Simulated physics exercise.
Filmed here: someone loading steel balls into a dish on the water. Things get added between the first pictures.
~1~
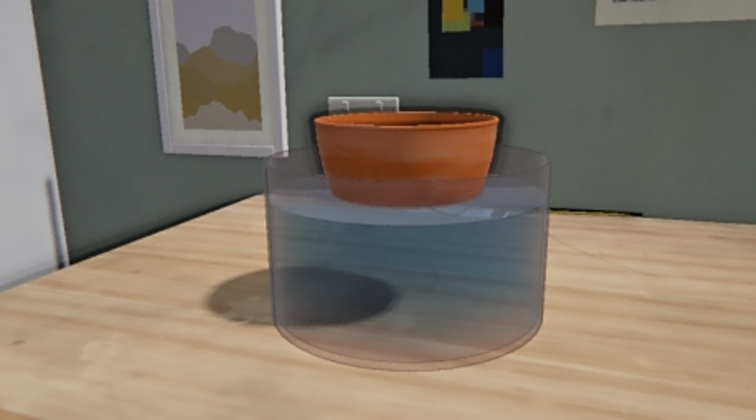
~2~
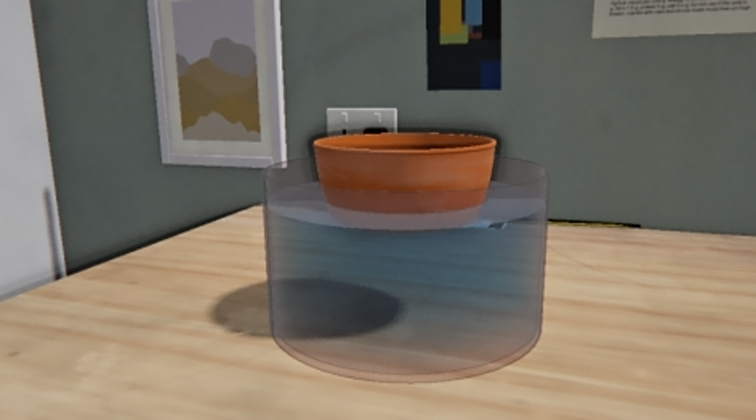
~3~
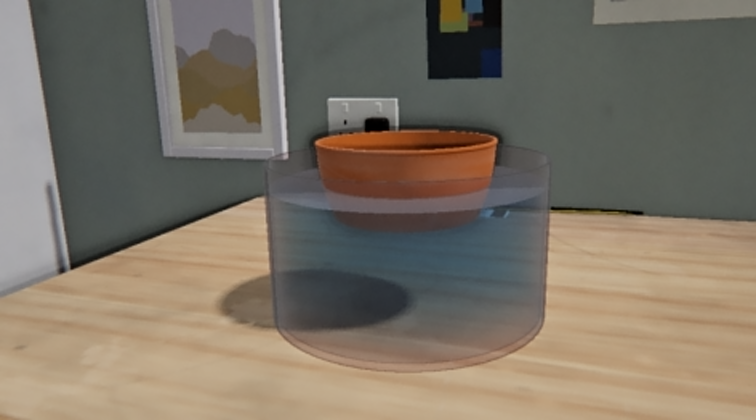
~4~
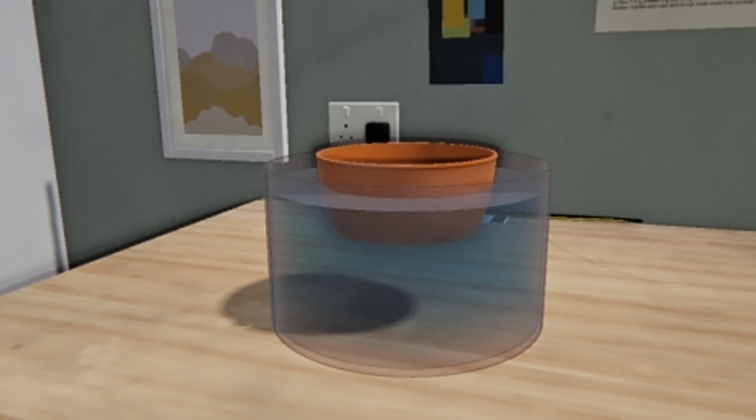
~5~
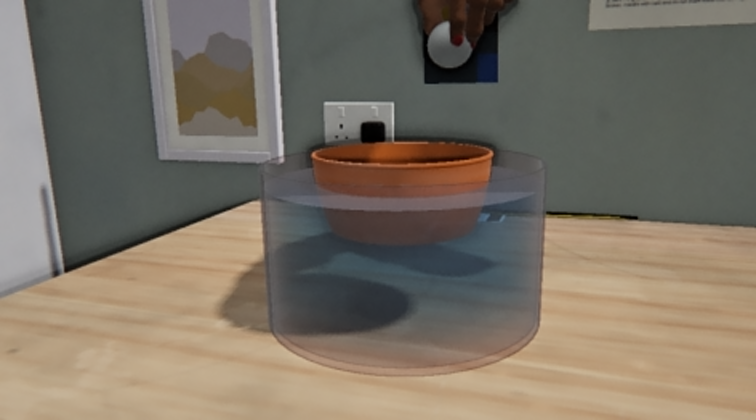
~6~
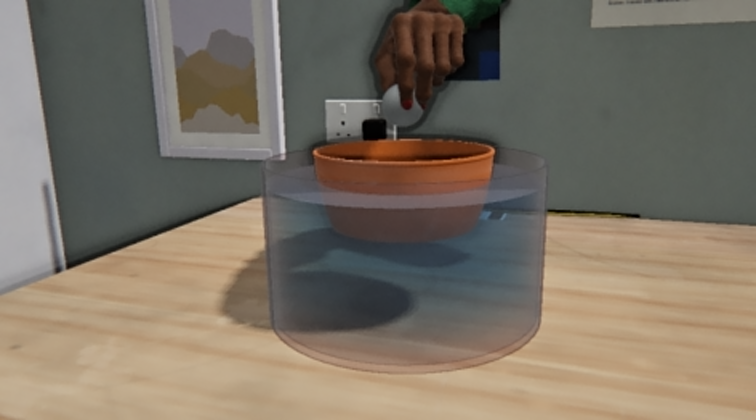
The clip shows an orange-brown dish floating in a clear round tank of water on a wooden table, sitting progressively lower; then a hand holding a pale ball appears above and lowers it toward the dish.
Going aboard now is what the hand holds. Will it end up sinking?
I'm expecting it to hold with one more.
Next, the steel ball is in and the dish dips.
After that, it steadies; about a fifth of its side above the surface.
Finally, the dish floats; about a fifth of its side above the surface.
